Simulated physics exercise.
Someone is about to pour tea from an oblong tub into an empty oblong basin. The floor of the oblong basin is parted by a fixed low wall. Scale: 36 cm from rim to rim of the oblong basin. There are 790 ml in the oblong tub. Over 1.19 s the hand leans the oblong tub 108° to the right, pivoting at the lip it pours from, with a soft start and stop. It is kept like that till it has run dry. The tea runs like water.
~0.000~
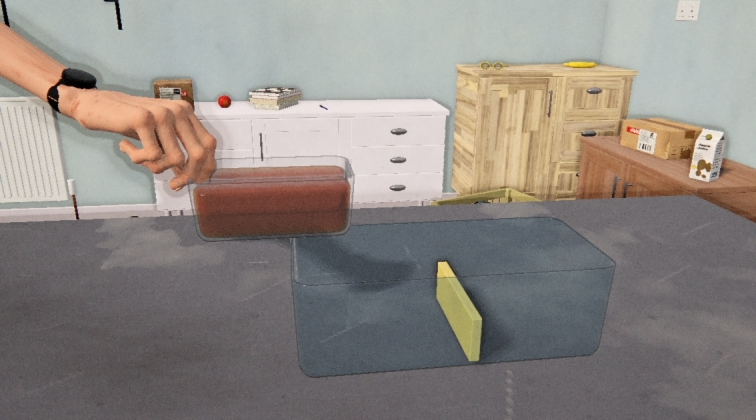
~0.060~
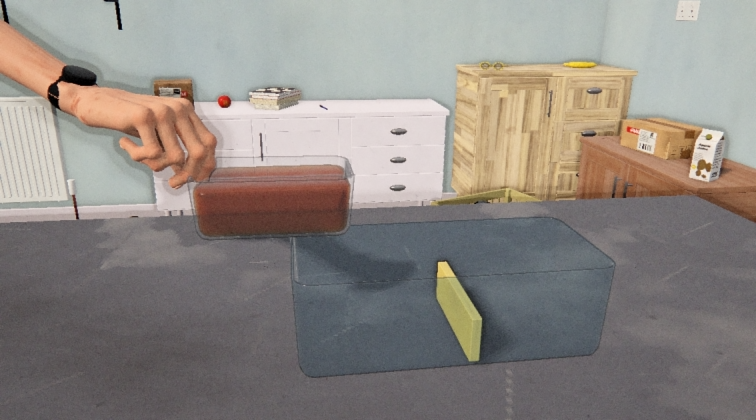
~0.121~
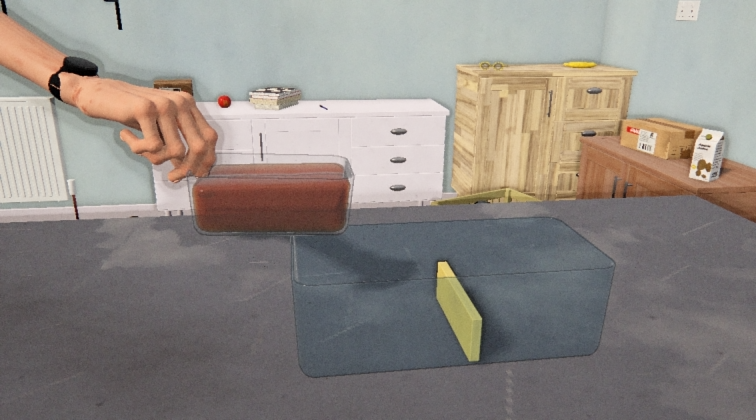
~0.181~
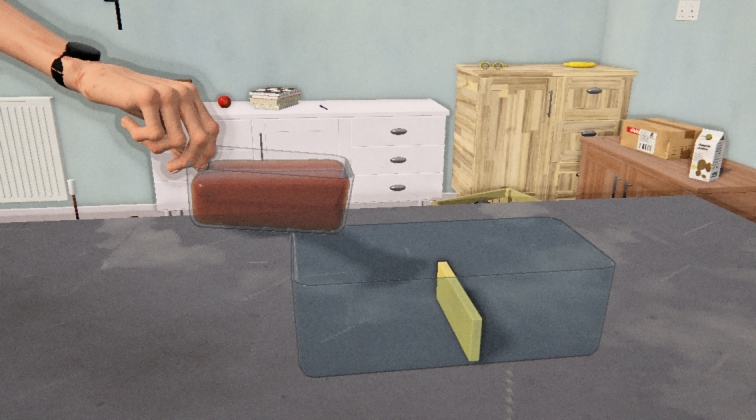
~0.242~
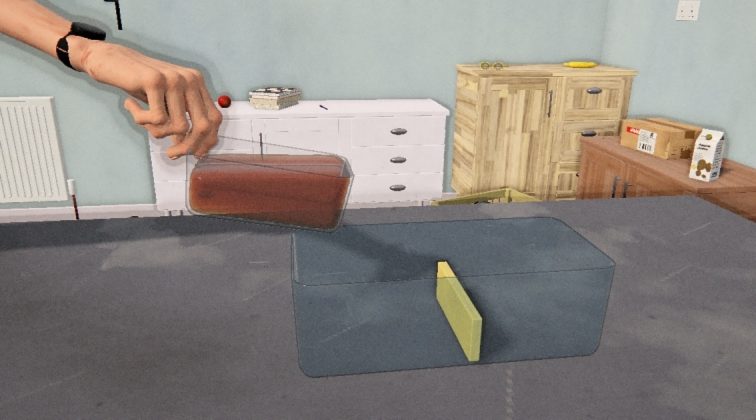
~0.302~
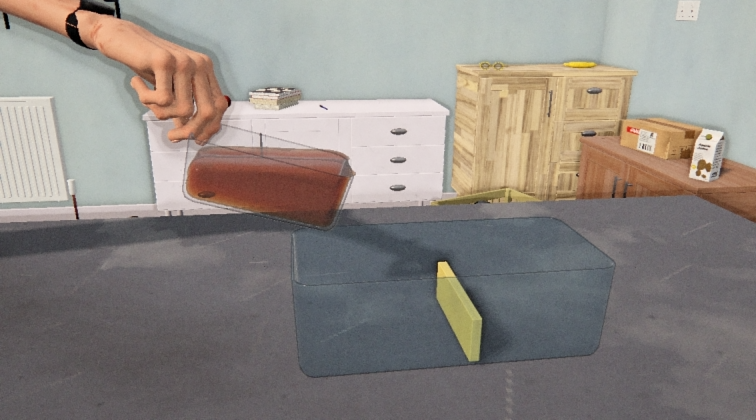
At first, a hand holds a clear oblong tub of reddish-brown tea level above a larger, empty clear basin with a yellow-green wall inside. The hand then leans the tub gradually to the right, raising its left side, and the tea shifts until it reaches the right rim.
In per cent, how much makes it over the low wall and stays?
About 17 per cent.
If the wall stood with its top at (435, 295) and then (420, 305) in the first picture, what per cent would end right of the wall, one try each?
In turn about 65 and 70 per cent.
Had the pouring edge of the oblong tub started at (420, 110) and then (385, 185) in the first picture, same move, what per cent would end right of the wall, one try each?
First 90, then 60 per cent.
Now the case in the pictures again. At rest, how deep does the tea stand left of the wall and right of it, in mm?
Some 22 mm on the left and 6 mm on the right.
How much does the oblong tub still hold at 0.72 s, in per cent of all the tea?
About 28 per cent.
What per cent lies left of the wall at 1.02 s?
Some 74 per cent.
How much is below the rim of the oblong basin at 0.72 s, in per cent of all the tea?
Some 30 per cent.
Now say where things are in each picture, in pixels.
In the first picture, it leans 0°; its right rim is at (350, 169); the tea meets the walls at (198, 179) and (347, 174); the oblong basin's rim runs from (292, 256) to (585, 241); the wall's top is at (458, 289).
In the second picture, it leans 1°; its right rim is at (350, 169); the tea meets the walls at (197, 178) and (347, 174).
In the third picture, it leans 3°; its right rim is at (350, 169); the tea meets the walls at (197, 175) and (347, 172).
In the fourth picture, it leans 6°; its right rim is at (350, 169); the tea meets the walls at (197, 171) and (347, 169).
In the fifth picture, it leans 11°; its right rim is at (349, 169); the tea meets the walls at (195, 164) and (348, 163).
In the sixth picture, it leans 16°; its right rim is at (349, 169); the tea meets the walls at (194, 156) and (346, 162); 3 per cent is over the edge.
By 0.72 s the tilt is 71° and 27 per cent is still to pour, 30 is left of the wall and 0 right of it.
By 1.02 s the tilt is 103° and 3 per cent is still to pour, 74 is left of the wall and 16 right of it.
By 1.34 s the tilt is 108° and 0 per cent is still to pour, 82 is left of the wall and 17 right of it.
By 1.69 s the tilt is 108° and 0 per cent is still to pour, 82 is left of the wall and 17 right of it.
At rest 82 per cent lies left of the wall, 17 right of it and 1 outside.
